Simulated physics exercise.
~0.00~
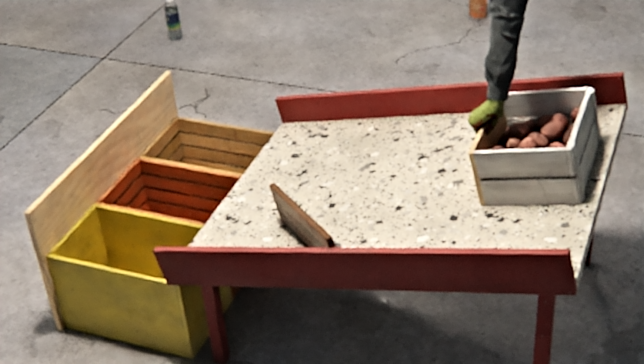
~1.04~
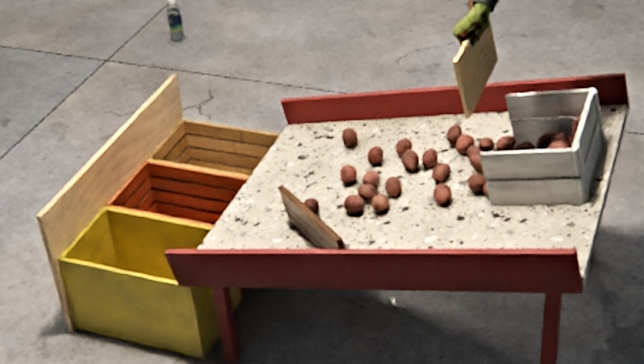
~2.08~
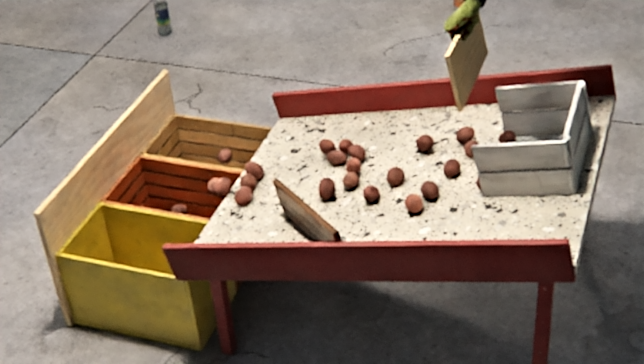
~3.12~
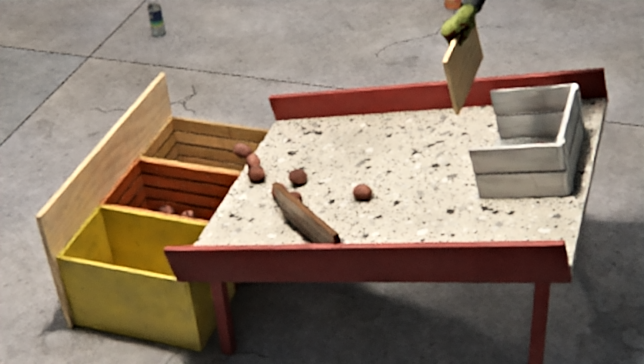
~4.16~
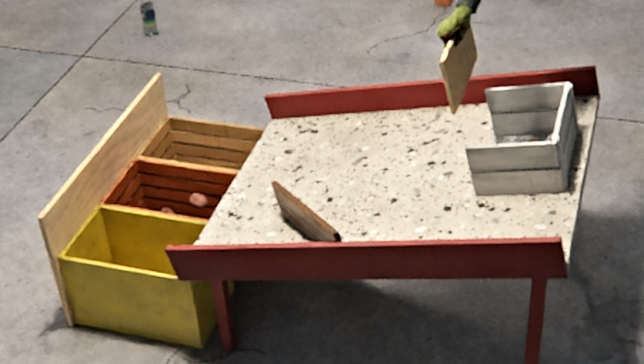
Red potatoes rolling left down a speckled sloping table from a white pen, past an angled board, into orange and wooden tubs.
